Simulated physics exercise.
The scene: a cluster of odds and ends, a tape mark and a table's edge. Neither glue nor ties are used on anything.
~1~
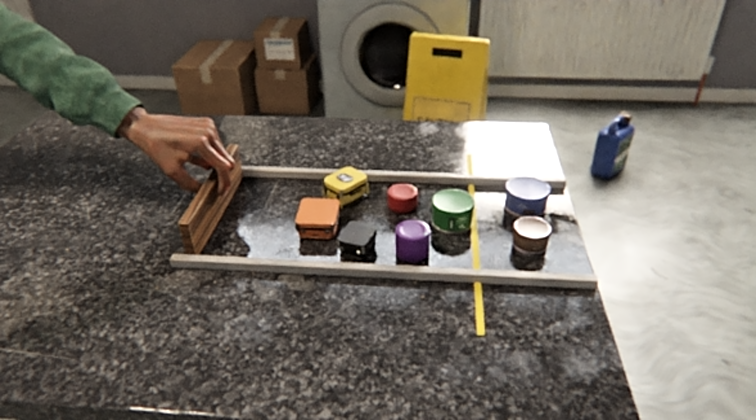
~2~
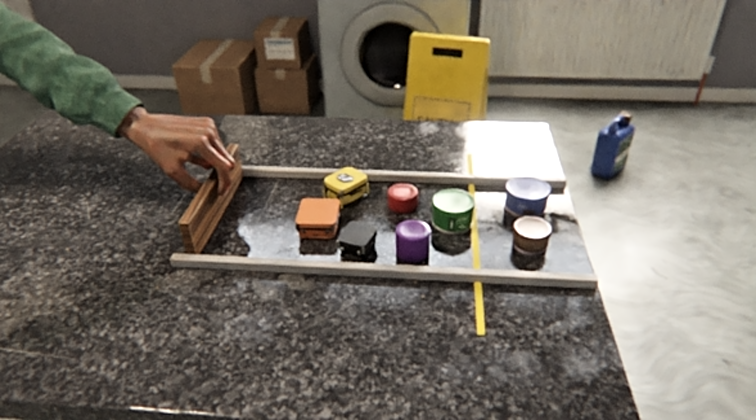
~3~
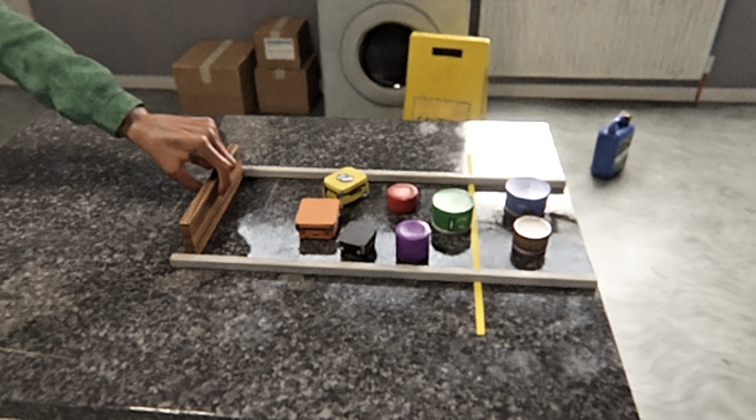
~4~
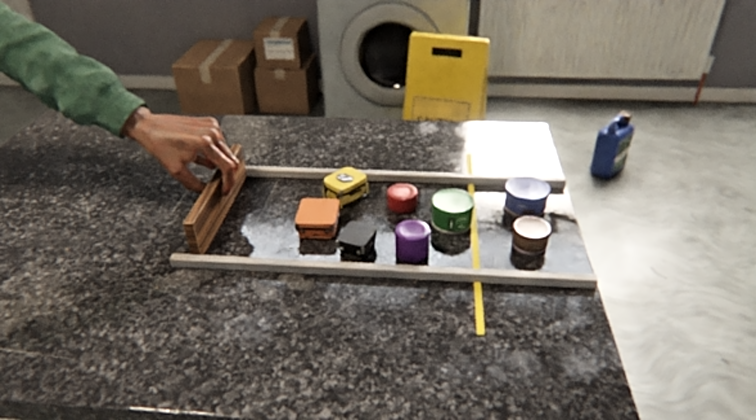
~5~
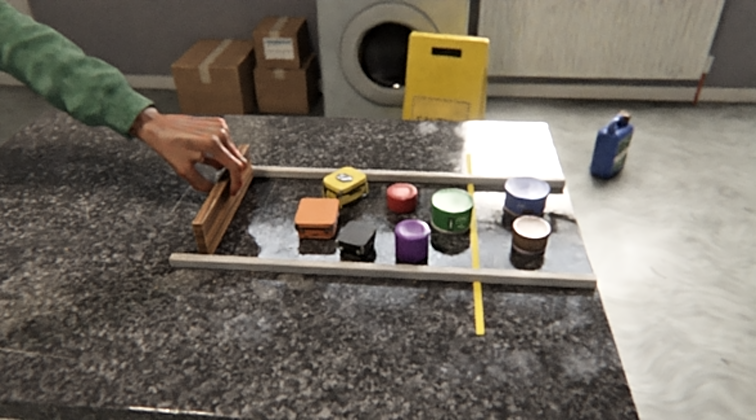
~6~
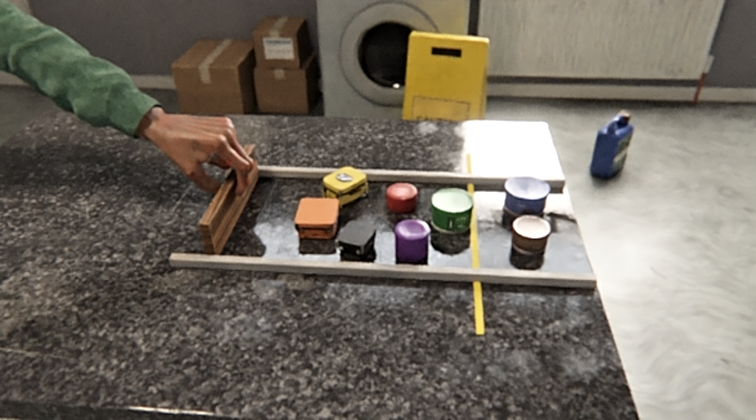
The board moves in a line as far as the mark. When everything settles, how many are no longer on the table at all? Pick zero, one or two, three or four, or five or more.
Zero are off the table.
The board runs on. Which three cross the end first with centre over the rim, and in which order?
Blue tin, brown tin, green pot.
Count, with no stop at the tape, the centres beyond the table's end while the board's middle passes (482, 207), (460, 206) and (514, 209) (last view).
Taking the three positions in turn, the counts come to 0, 0 and 2.
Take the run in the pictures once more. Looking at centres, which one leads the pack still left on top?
It would be the blue tin, I'd say.
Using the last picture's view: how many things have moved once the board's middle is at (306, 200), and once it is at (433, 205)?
In order, the tallies are 1 and 6.
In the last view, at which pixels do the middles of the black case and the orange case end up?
Middles: Around (494, 259) and around (493, 227).
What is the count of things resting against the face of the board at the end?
So the total is 3.
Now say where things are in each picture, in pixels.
Blue tin (527, 197); brown tin (531, 236); green pot (453, 212); board (215, 197); tape (474, 226), in the first picture.
Brown tin (531, 236); purple lid (413, 241), in the second picture.
Green pot (453, 212); red lid (403, 198), in the third picture.
Blue tin (526, 197); yellow case (346, 188), in the fourth picture.
Brown tin (530, 235); board (227, 197), in the fifth picture.
Blue tin (526, 197); brown tin (530, 235); green pot (452, 211); board (233, 197); tape (473, 225), in the sixth picture.
A little later, none off yet; blue tin at rest near (526, 197); brown tin at rest near (530, 235); green pot at rest near (452, 211).
Next, none off yet; blue tin at rest near (526, 197); brown tin at rest near (530, 235); green pot at rest near (455, 212).
When it is over, the number that fall off is zero.
